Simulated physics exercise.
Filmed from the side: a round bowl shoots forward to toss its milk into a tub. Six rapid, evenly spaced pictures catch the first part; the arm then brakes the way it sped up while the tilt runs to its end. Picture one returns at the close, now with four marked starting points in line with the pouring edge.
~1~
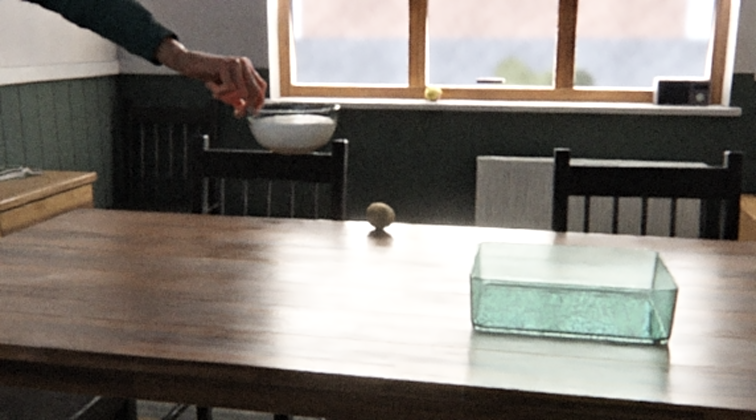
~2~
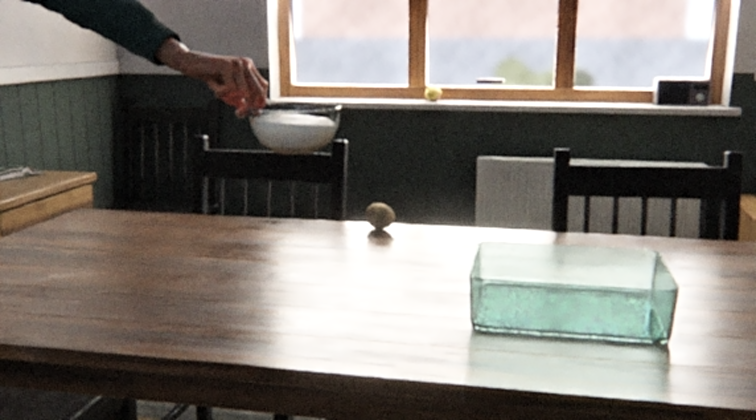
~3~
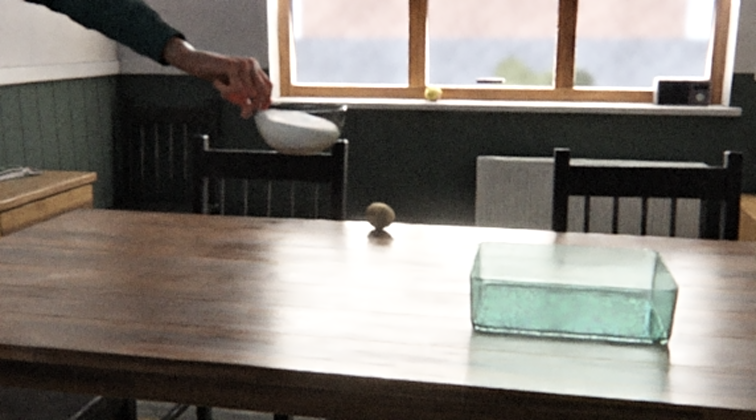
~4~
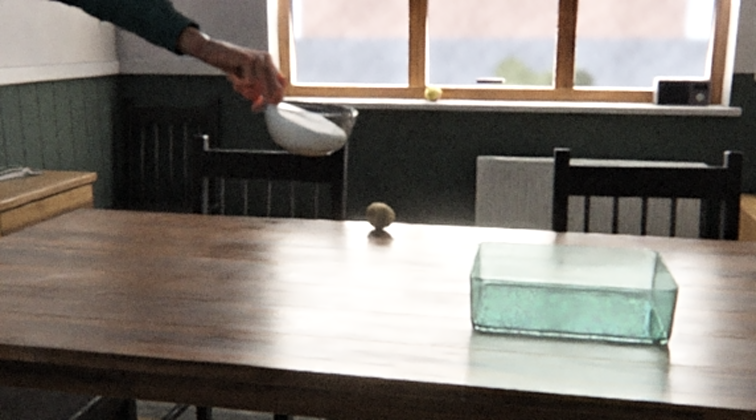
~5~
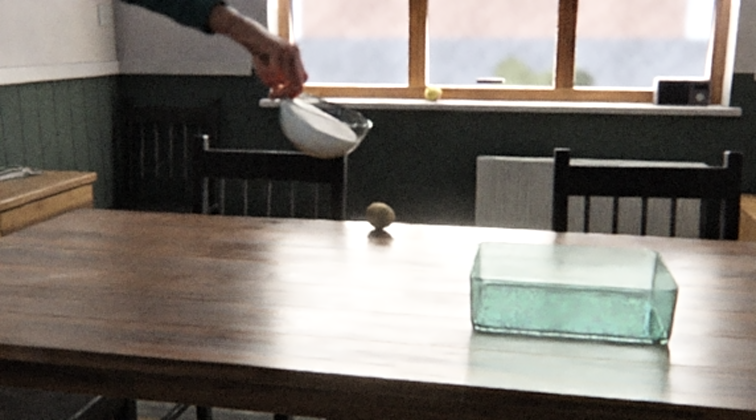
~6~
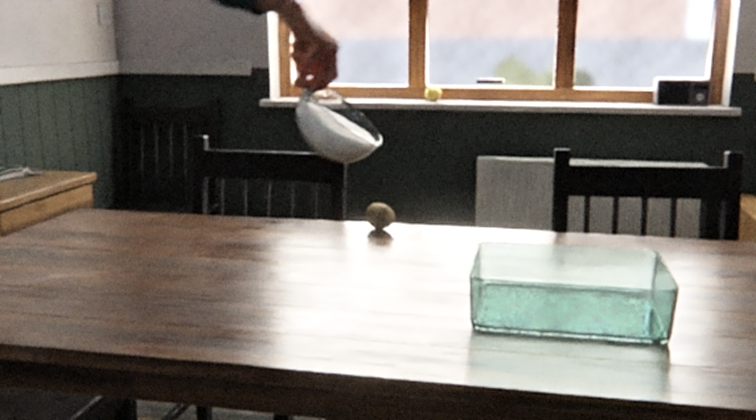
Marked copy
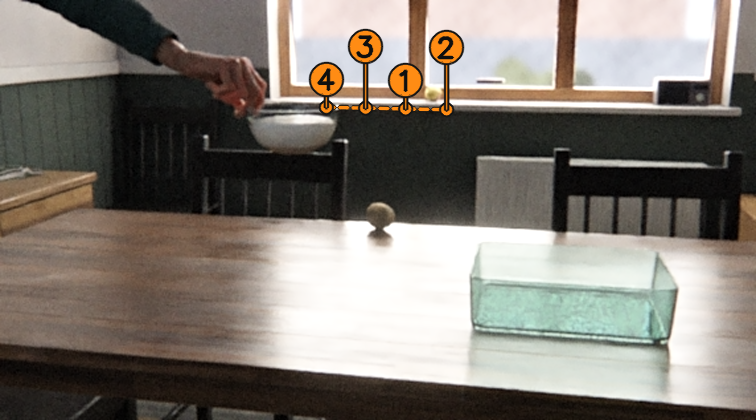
A hand moves a bowl of milk slightly right above a table, tilting it steeply.
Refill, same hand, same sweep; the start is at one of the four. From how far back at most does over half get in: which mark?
Take 3.
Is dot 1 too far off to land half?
No, not at all.
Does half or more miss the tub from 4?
Yes, it does.
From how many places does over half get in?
Three of them.
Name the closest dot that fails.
Dot 4.
On the marked copy, 1 at (405, 108); 2 at (446, 109); 3 at (365, 108); 4 at (326, 107).
For dot 1, about 75 % lands in the tub, 5 % falls short and 20 % goes beside or beyond.
For dot 2, about 61 % lands in the tub, 4 % falls short and 34 % goes beside or beyond.
For dot 3, about 70 % lands in the tub, 13 % falls short and 18 % goes beside or beyond.
For dot 4, about 7 % lands in the tub, 90 % falls short and 3 % goes beside or beyond.
